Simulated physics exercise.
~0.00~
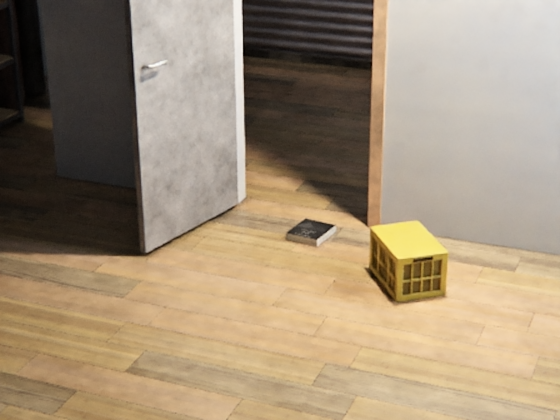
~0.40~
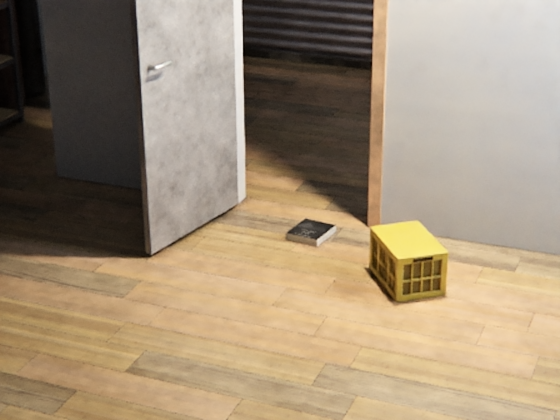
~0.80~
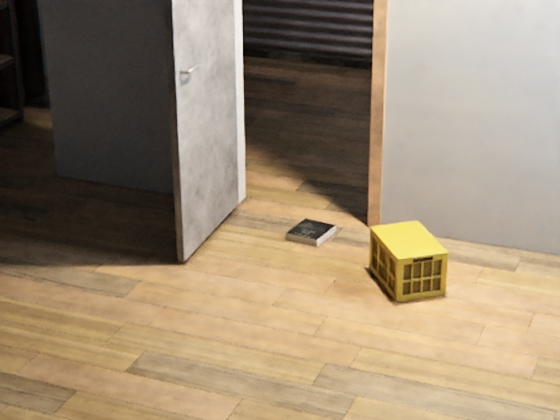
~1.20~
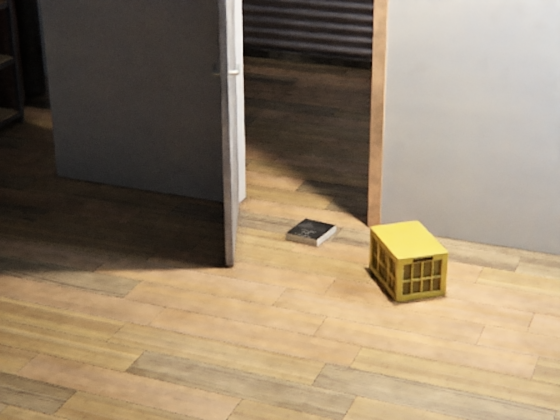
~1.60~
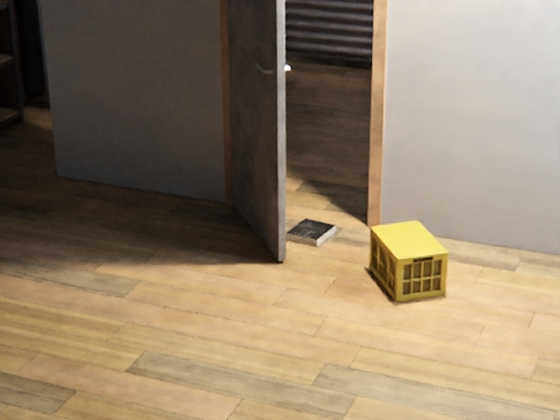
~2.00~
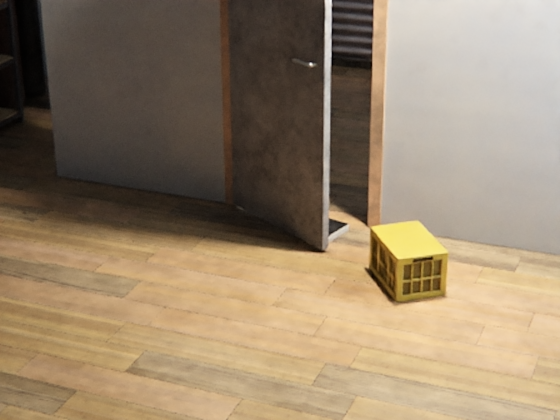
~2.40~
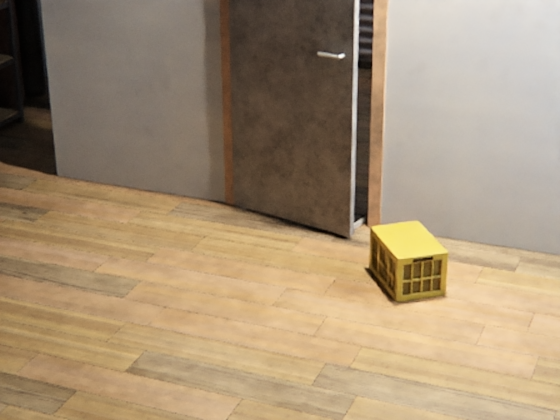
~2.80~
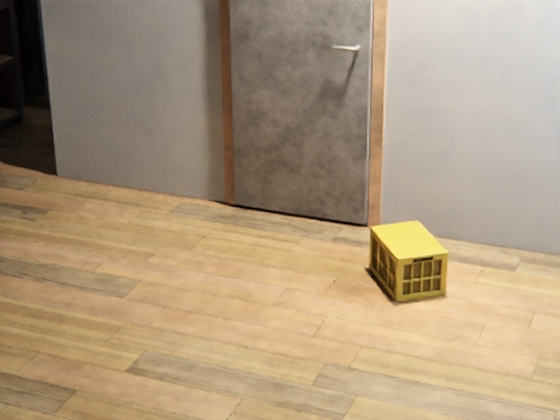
A grey door swings shut, hiding the black book, while the yellow crate stays still.
